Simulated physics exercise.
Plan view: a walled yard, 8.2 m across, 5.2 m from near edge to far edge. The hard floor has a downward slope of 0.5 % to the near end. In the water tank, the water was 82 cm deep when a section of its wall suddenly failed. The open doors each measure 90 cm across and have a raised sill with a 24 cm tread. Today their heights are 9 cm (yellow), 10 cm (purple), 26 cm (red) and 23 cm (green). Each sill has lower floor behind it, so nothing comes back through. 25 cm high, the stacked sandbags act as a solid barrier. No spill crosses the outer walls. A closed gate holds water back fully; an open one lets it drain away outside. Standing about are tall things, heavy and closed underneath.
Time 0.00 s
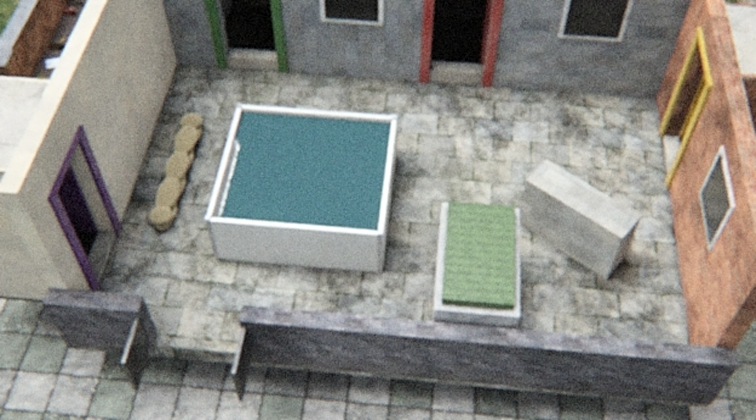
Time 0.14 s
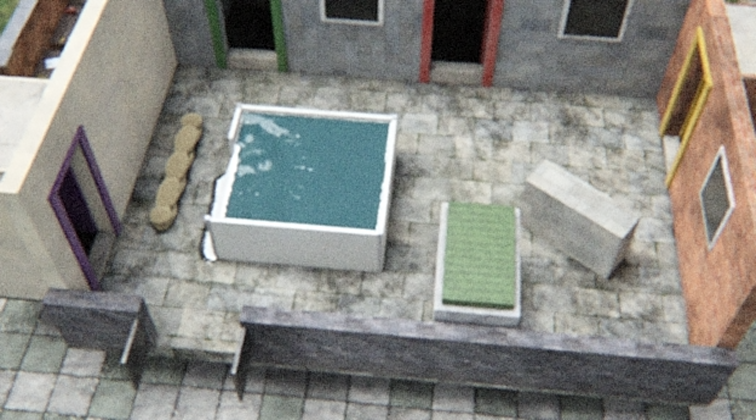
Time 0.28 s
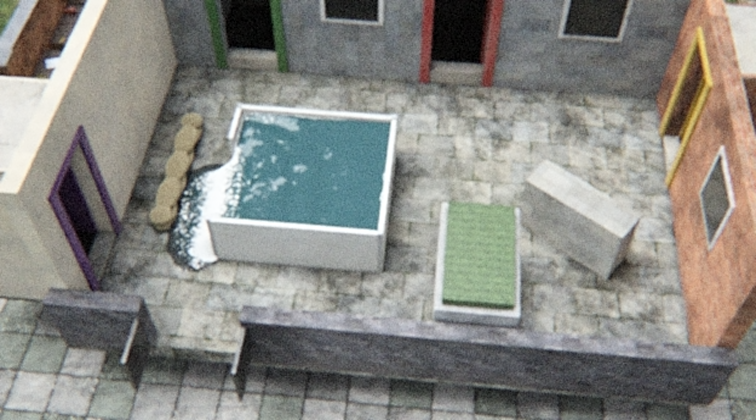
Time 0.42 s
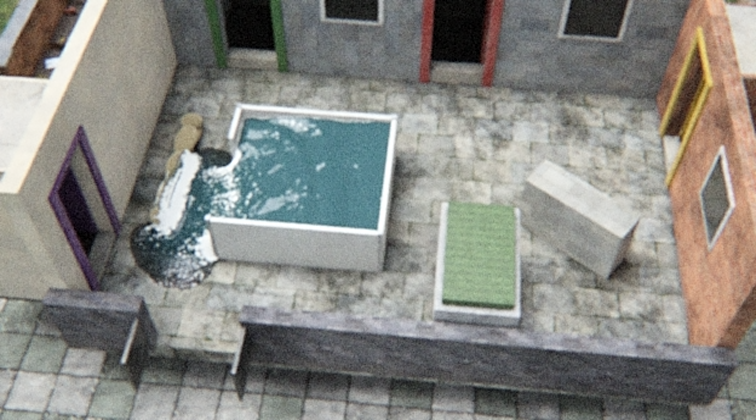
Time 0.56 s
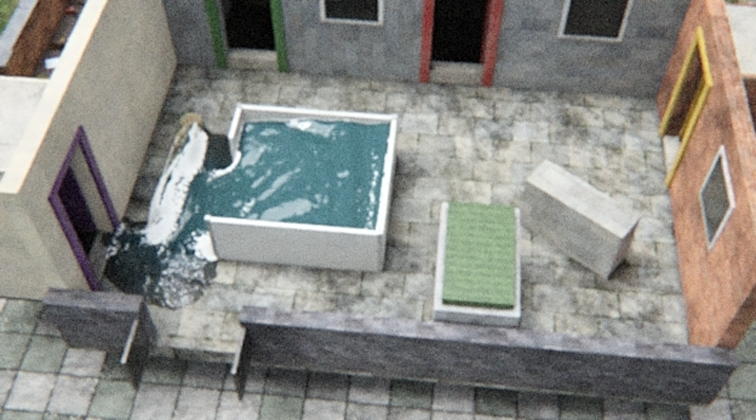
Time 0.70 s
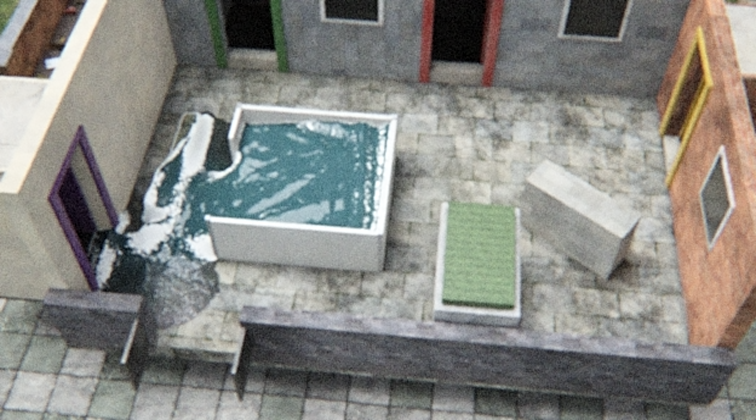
The clip shows a walled yard with a white-sided water tank whose left wall gives way, releasing foaming water that spreads over the paving, surges across the stacked sandbags and reaches the purple-framed door at the left.
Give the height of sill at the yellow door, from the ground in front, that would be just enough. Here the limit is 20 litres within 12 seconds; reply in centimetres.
Close to 9 cm.
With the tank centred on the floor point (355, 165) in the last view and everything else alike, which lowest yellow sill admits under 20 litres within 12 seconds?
In that case about 10.5 cm.
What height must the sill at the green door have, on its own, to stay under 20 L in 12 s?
For green, a step near 19 cm.
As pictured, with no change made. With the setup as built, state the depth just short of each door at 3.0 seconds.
In cm - yellow: 0, purple: 30, red: 2, green: 24.
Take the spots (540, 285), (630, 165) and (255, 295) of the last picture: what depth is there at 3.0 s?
The three readings, in order, are 0, 0 and 4 cm.
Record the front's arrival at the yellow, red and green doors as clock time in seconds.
The yellow door at 5.5 seconds, the red door at 2.8 seconds, the green door at 1.1 seconds.
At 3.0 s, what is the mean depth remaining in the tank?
Around 31 cm deep on average.
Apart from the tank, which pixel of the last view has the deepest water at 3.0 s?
Around pixel (86, 322).
After 1.4 s water covers 25 % of the floor, deepest (63 cm) near (90, 311); it has not reached the yellow door.
After 3.0 s water covers 45 % of the floor, deepest (40 cm) near (86, 322); it has not reached the yellow door.
After 12.0 s water covers 95 % of the floor, deepest (13 cm) near (688, 377); 10 cm at the yellow door, 18 litres in over its 9 cm sill.
At the yellow door as built, the water arrived by 5.8 s and peaked near 13 cm at 8.0 s.
Run again over the same 12 s with other heights there, 49 litres in over 7 cm, 9 litres over 10 cm. The limit of 20 litres is kept from about 9 cm up.
